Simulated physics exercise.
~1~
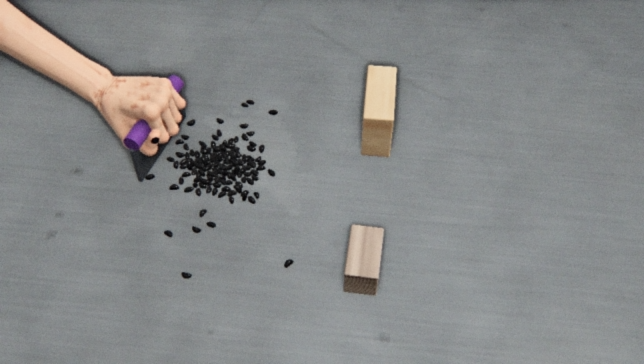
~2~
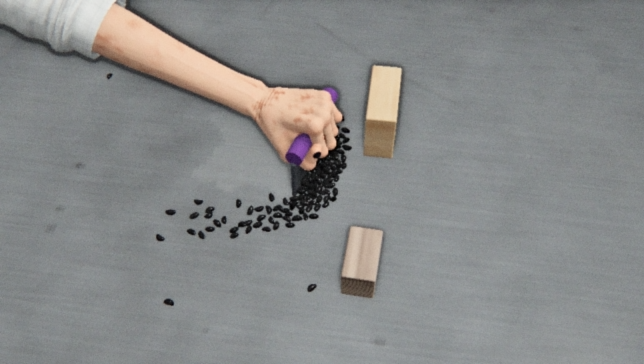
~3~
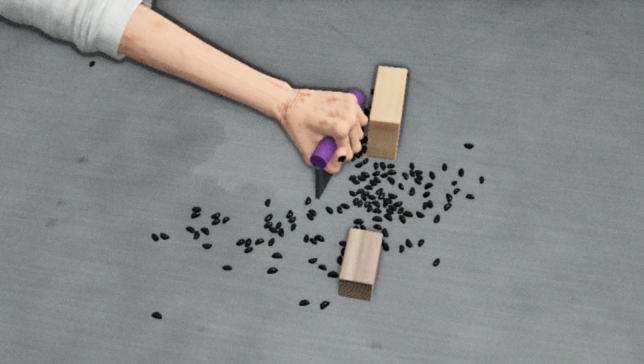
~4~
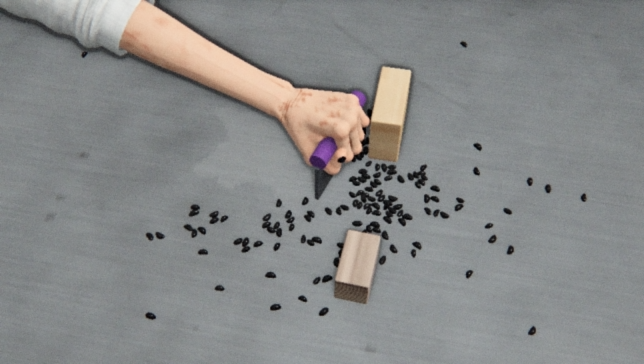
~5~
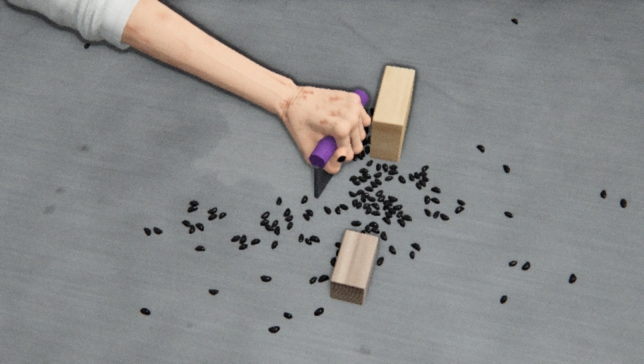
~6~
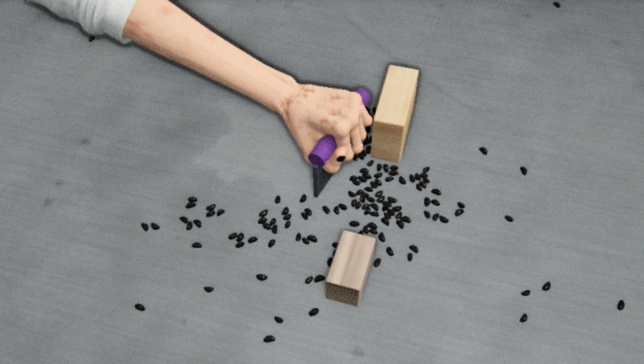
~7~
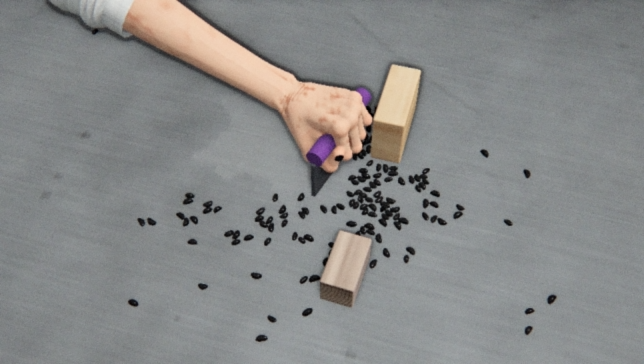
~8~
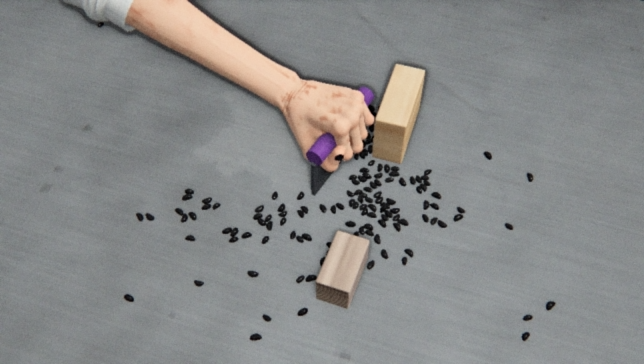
We see a hand with a purple-handled scraper push a pile of black beans rightward toward two wooden blocks and stop beside them, as beans spill through the gap and scatter beyond, leaving many at rest in or past it and many still in front.
